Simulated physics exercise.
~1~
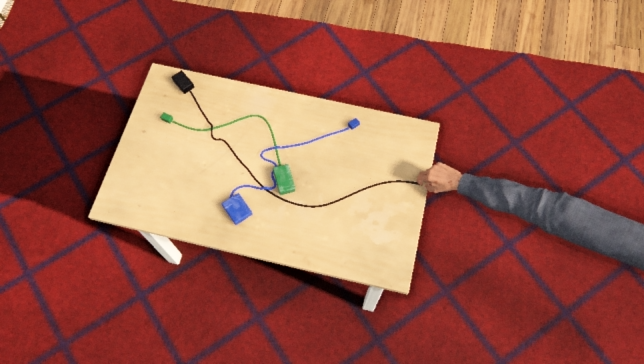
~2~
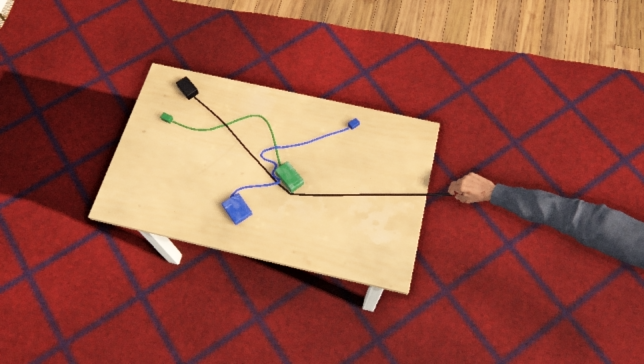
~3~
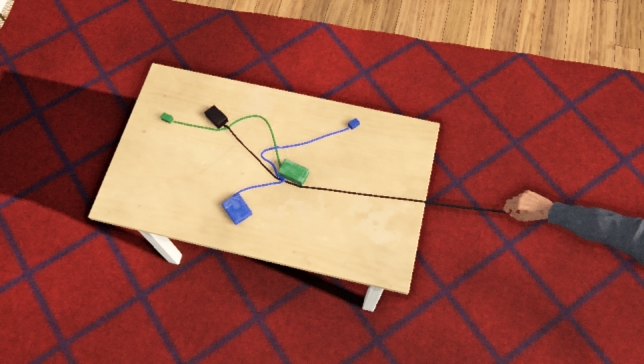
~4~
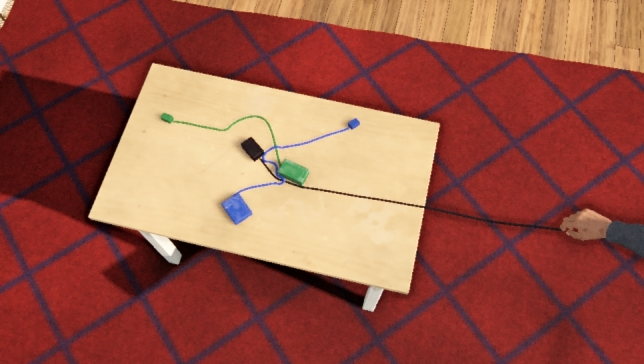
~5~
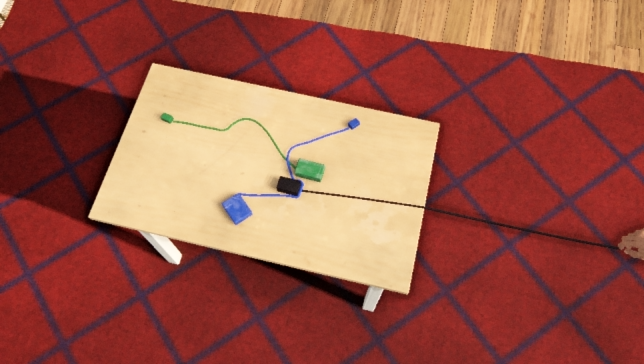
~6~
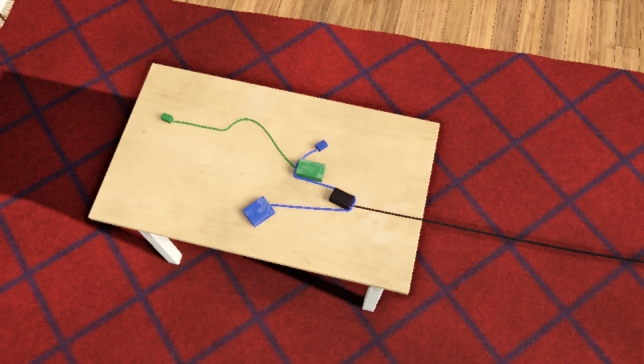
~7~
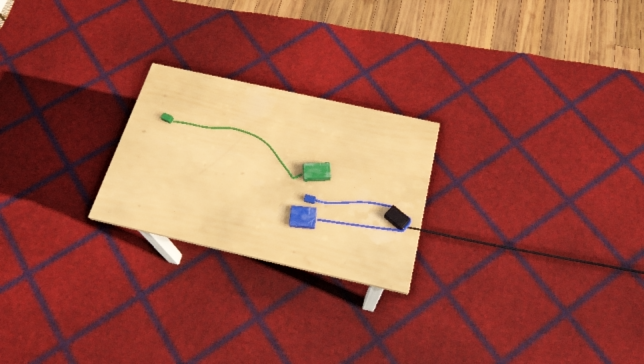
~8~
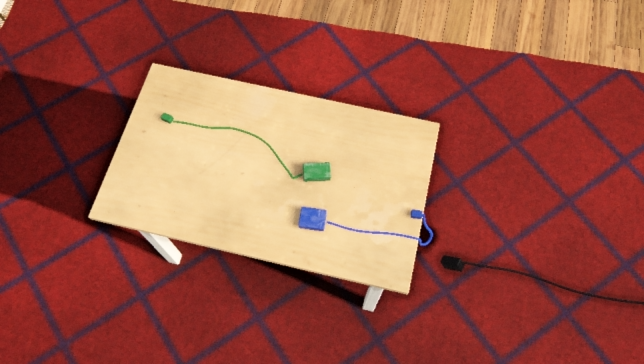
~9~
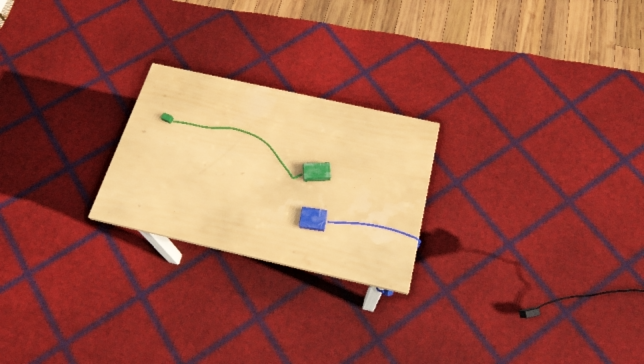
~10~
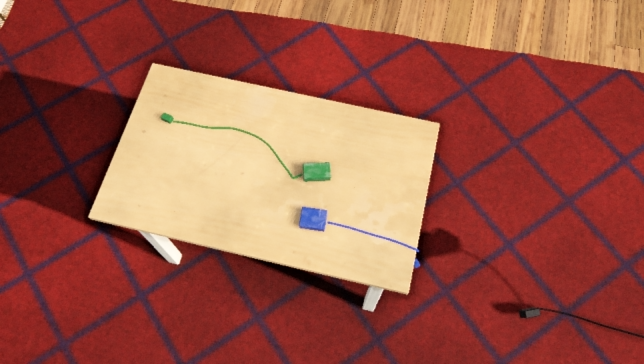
At first, black, green and blue leads lie tangled on a light wooden table above a red patterned carpet, with a hand gripping the black one at the right edge. The hand pulls it taut and draws it off to the right, nudging the green charger slightly. The black charger slides across the tabletop toward the tangle, then catches the blue lead, dragging its plug and charger along. The black charger drops over the right edge, and the blue plug follows. Finally, the green lead and both remaining chargers stay on top, while the blue plug hangs over the side.
